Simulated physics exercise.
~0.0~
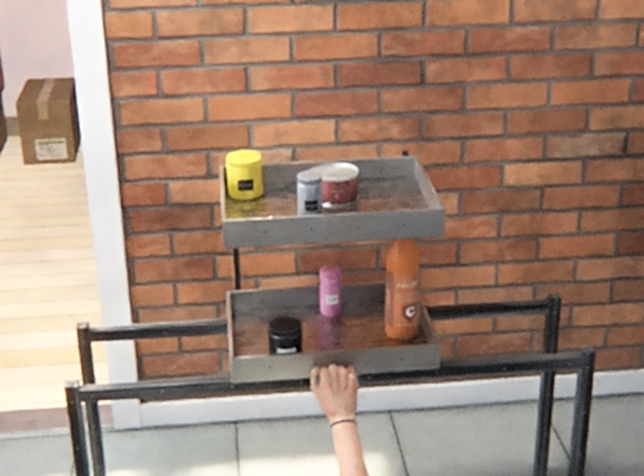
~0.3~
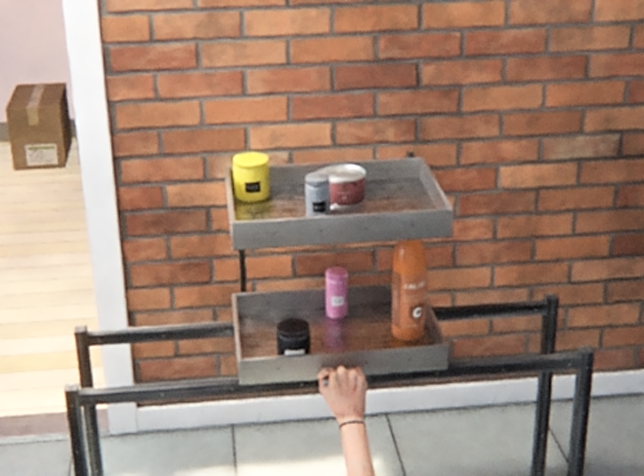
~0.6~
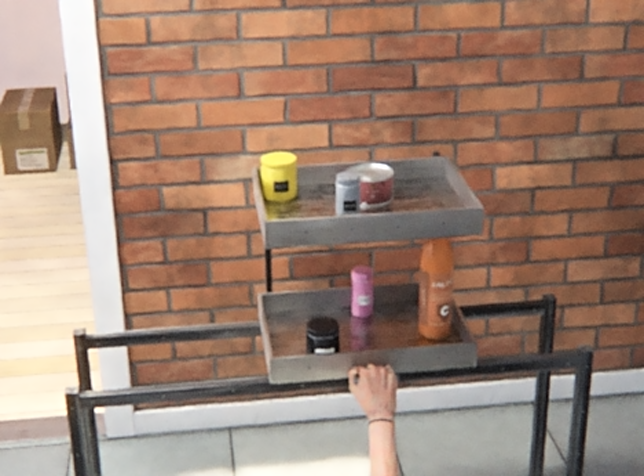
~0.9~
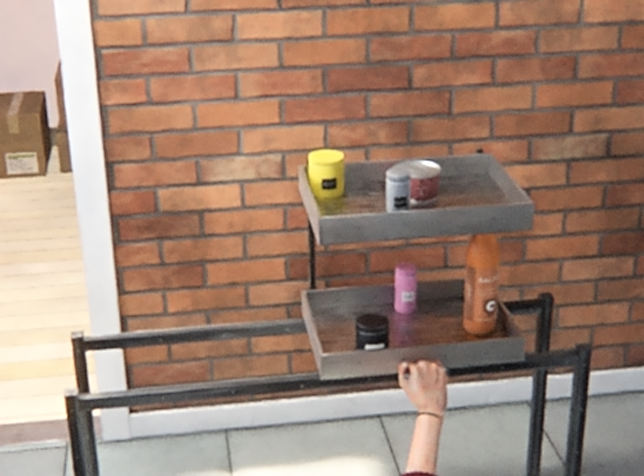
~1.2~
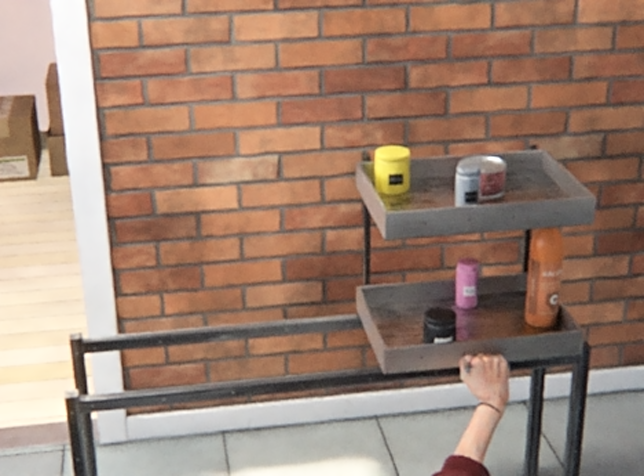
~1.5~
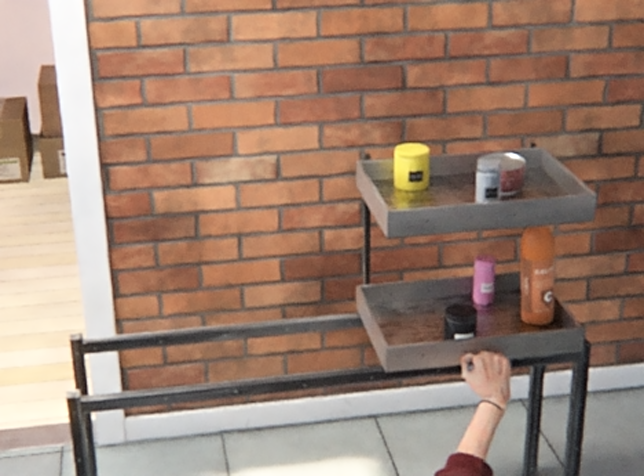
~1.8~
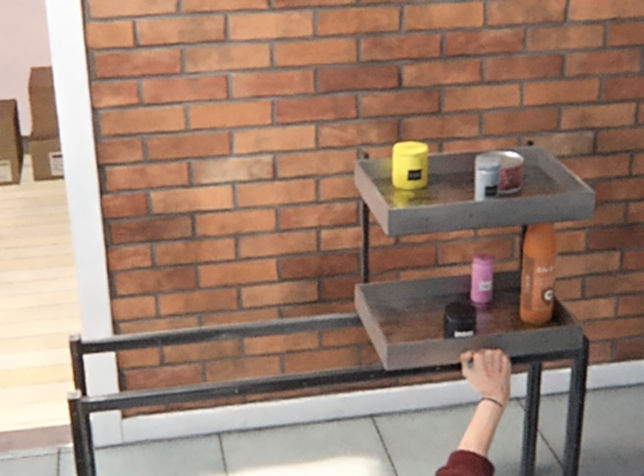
Against a brick wall, a hand pulled a two-level gray tray rack to the right along dark rails until it stopped near the end, where the smaller containers shifted a little and the orange bottle stayed in place, with everything still upright.
